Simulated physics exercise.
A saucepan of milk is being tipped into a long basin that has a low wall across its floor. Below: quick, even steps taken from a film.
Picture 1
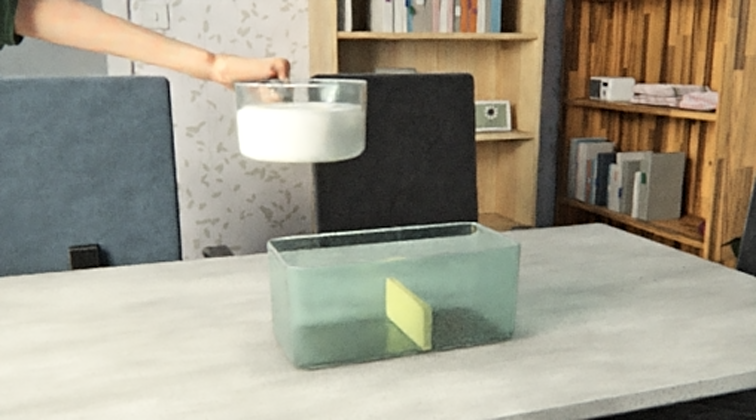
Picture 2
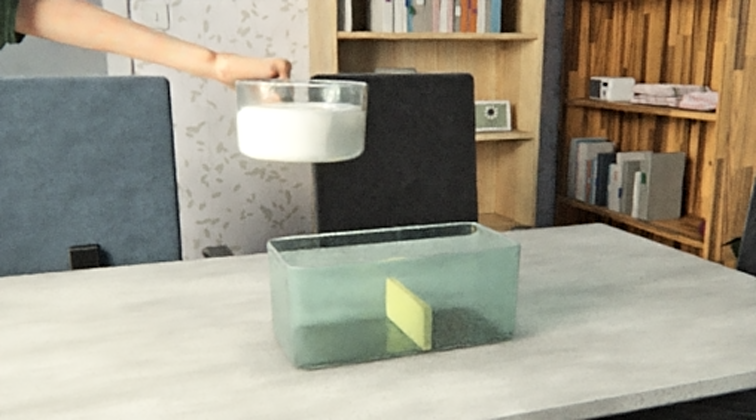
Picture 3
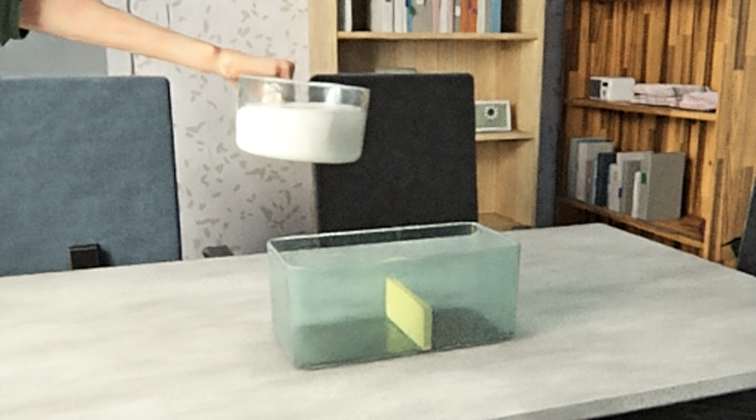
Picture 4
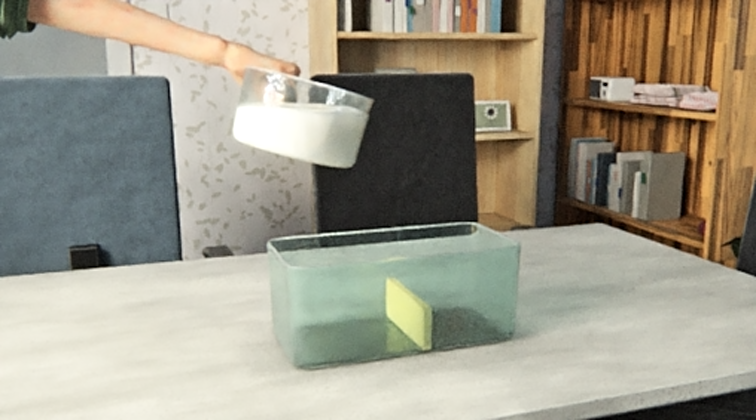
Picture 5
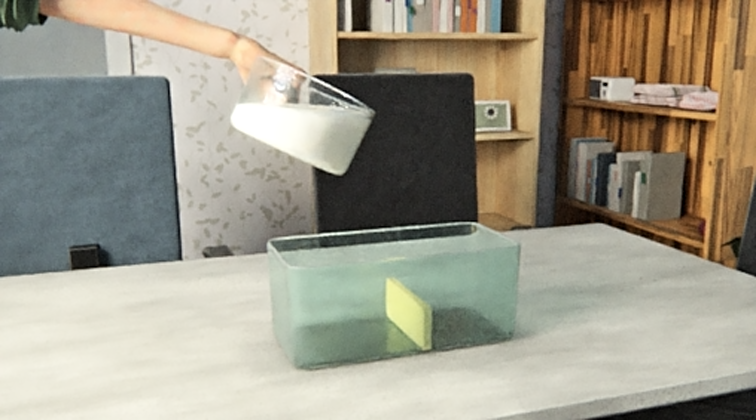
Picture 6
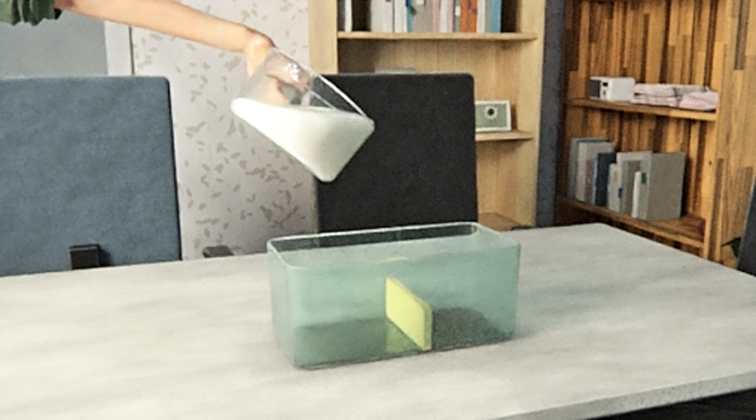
A hand steadily tilts a clear saucepan of milk rightward above a long glass basin.
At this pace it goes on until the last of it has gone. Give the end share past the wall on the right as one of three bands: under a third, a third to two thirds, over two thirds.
The share right of the wall fails to reach one third.
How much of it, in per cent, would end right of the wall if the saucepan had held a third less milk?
I'd say roughly 10 percent.
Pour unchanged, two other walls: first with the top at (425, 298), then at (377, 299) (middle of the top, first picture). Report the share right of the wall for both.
15 %, then 55 %.
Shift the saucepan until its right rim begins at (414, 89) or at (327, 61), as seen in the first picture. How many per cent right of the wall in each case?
Roughly 60 in a hundred the first time and 15 in a hundred the second.
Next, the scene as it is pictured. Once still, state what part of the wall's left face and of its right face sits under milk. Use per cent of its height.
I'd say about 50 for the left and about 30 for the right.
A moment on, the saucepan is tipped right over and 20 per cent is still to pour, 17 is left of the wall and 10 right of it.
Next, the saucepan is tipped right over and 2 per cent is still to pour, 72 is left of the wall and 19 right of it.
Then the saucepan is tipped right over and 0 per cent is still to pour, 58 is left of the wall and 22 right of it.
Later the saucepan is tipped right over and 0 per cent is still to pour, 69 is left of the wall and 25 right of it.
In the end 69 per cent lies left of the wall, 25 right of it and 6 outside.
